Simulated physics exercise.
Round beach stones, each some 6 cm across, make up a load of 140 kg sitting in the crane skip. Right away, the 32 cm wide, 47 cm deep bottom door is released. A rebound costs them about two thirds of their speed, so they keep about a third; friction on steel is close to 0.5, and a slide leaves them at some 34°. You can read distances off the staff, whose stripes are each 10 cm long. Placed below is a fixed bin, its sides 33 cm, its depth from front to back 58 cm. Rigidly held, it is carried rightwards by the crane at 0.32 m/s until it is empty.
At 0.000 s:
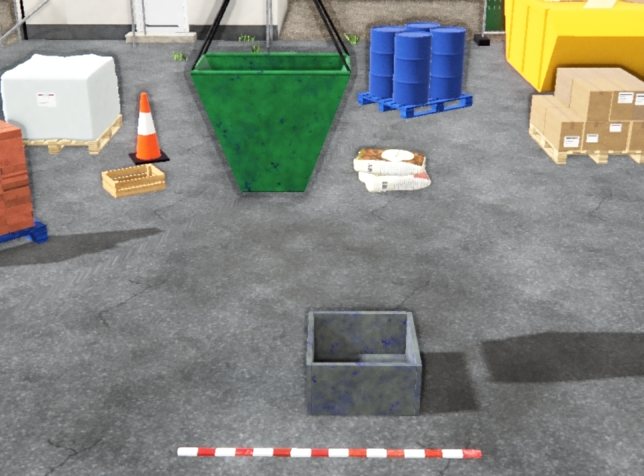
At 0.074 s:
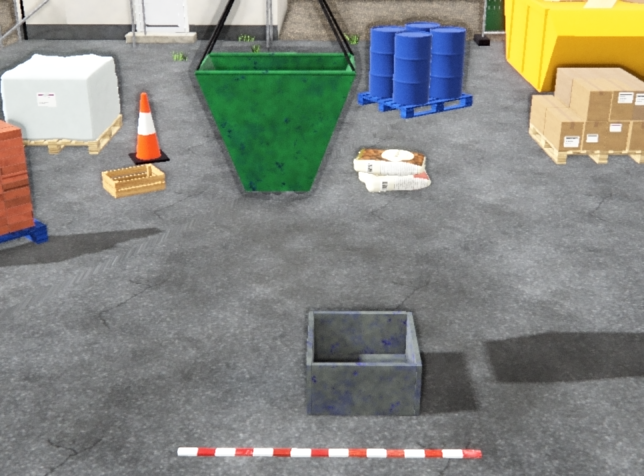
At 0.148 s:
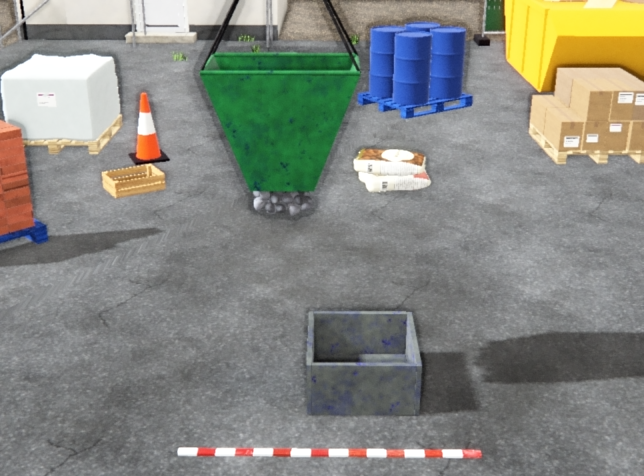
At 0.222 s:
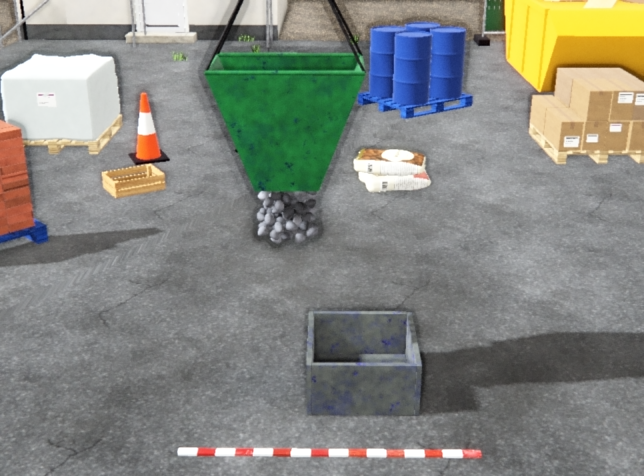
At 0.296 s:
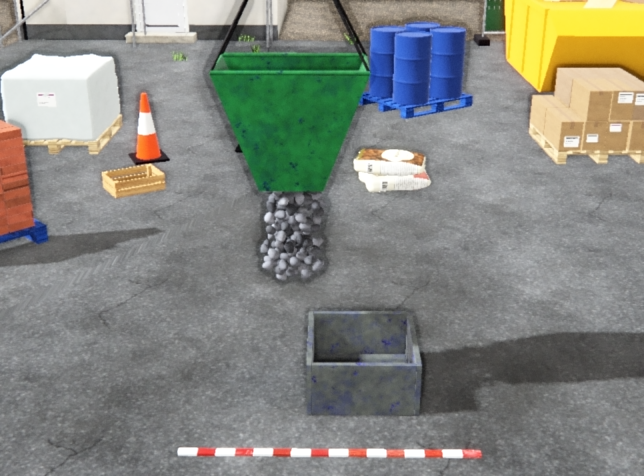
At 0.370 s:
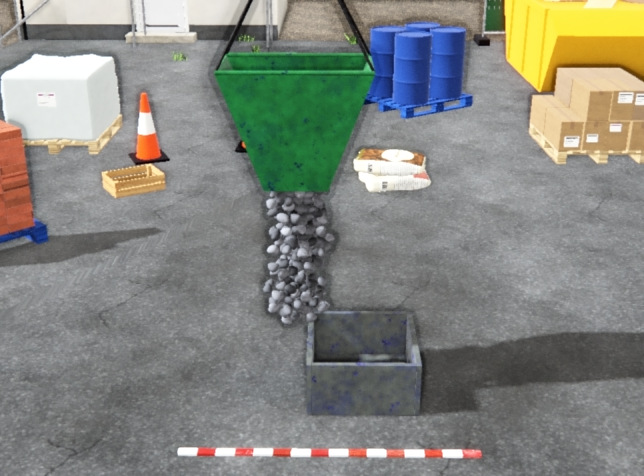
Green skip hanging from dark straps drifting slightly right across a paved yard, releasing grey stones downward behind an open grey box.
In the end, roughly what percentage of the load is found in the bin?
Roughly 64 % of the load is found there.
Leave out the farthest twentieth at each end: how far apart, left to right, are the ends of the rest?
It spans roughly 130 centimetres.
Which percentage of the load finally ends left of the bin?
Roughly 35 in every hundred.
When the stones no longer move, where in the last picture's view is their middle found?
I'd point to somewhere near (333, 373).
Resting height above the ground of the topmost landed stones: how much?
28 cm.
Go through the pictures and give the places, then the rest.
In the first frame, the outlet is at (273, 182); nothing has dropped yet.
In the second frame, the outlet is at (277, 182); 5 % is out.
The third frame shows outlet at (282, 182), the stream shows down to (281, 197); 87 % still inside.
The fourth frame shows outlet at (287, 182), the stream shows down to (286, 225); 77 % still inside.
The fifth frame shows outlet at (291, 182), the stream shows down to (290, 259); 64 % still inside.
The sixth frame shows outlet at (296, 182), the stream shows down to (293, 302); 51 % still inside.
After 0.7 s, 1 % in the crane skip, 48 % falling or lying left of the bin, 50 % falling or lying in the bin, 1 % falling or lying beside or right of the bin; the stones farthest right are at (389, 369).
After 1.1 s, 0 % in the crane skip, 35 % falling or lying left of the bin, 64 % falling or lying in the bin, 1 % falling or lying beside or right of the bin; the stones farthest right are at (405, 361).
After 1.7 s, 0 % in the crane skip, 35 % falling or lying left of the bin, 64 % falling or lying in the bin, 1 % falling or lying beside or right of the bin; the stones farthest right are at (405, 364).
After 2.6 s, 0 % in the crane skip, 35 % falling or lying left of the bin, 64 % falling or lying in the bin, 1 % falling or lying beside or right of the bin; the stones farthest right are at (405, 364).
After 4.5 s, 0 % in the crane skip, 35 % left of the bin, 64 % in the bin, 1 % beside or right of the bin; the stones farthest right are at (405, 364).
